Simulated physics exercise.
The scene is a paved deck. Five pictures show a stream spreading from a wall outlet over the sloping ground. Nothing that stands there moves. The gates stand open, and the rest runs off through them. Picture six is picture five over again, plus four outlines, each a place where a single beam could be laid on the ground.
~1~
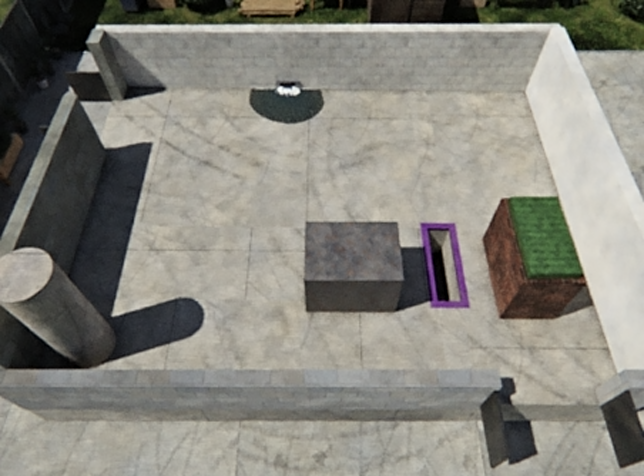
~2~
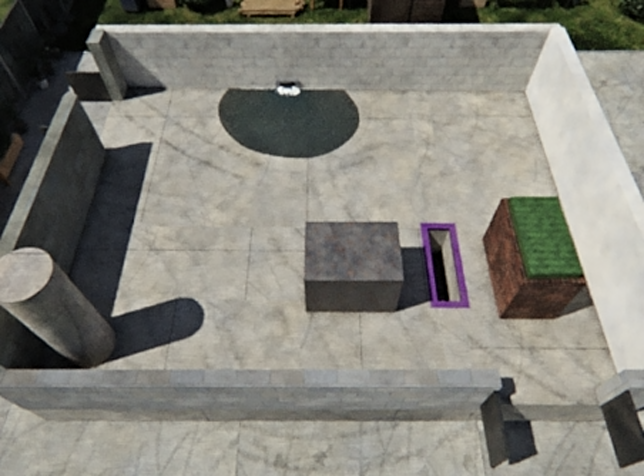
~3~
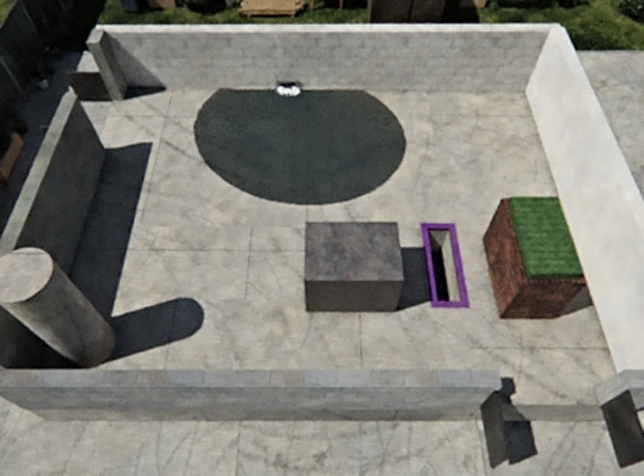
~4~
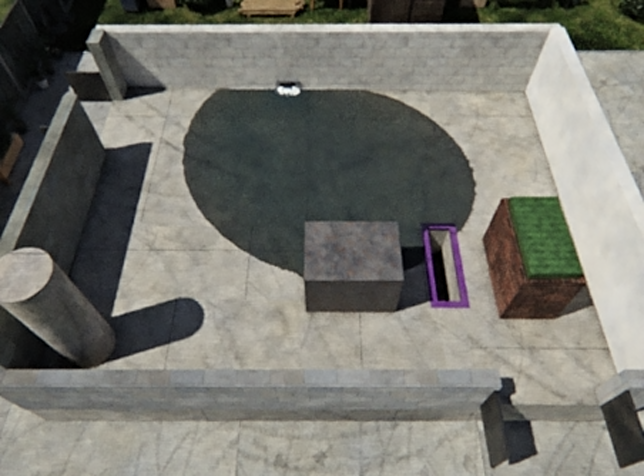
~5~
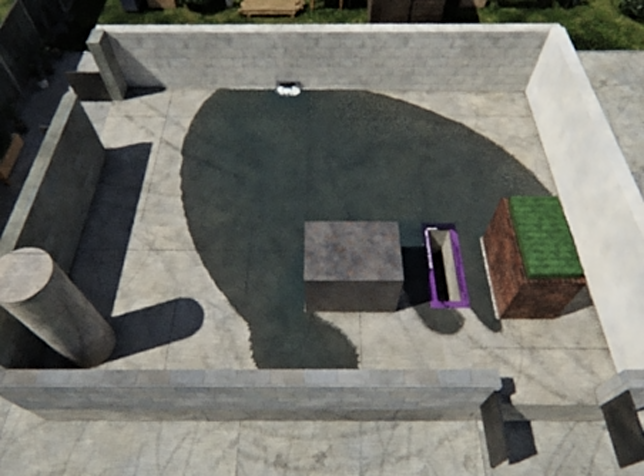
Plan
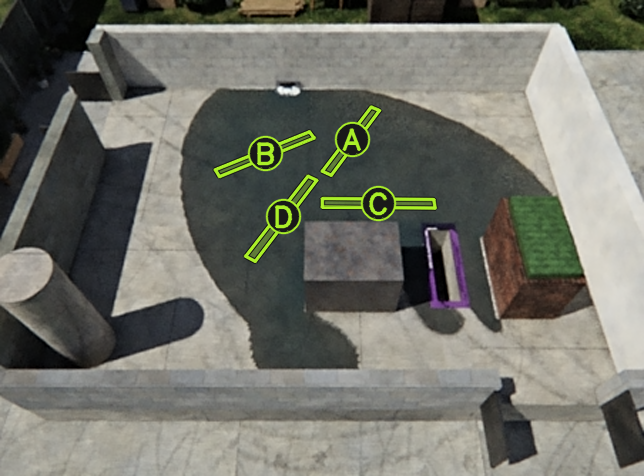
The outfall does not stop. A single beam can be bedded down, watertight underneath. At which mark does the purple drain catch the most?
I would pick place A.
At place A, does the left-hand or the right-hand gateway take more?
The right one.
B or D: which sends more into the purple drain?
It is D.
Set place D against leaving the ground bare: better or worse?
It is worse.
In lime, A from (326, 173) to (375, 108); B from (217, 173) to (311, 134); C from (322, 202) to (434, 203); D from (250, 258) to (312, 178).
For place A, about 35 % of the stream goes into the purple drain, about 65 % out by the gates.
For place B, about 18 % of the stream goes into the purple drain, about 82 % out by the gates.
For place C, about 21 % of the stream goes into the purple drain, about 79 % out by the gates.
For place D, about 28 % of the stream goes into the purple drain, about 72 % out by the gates.
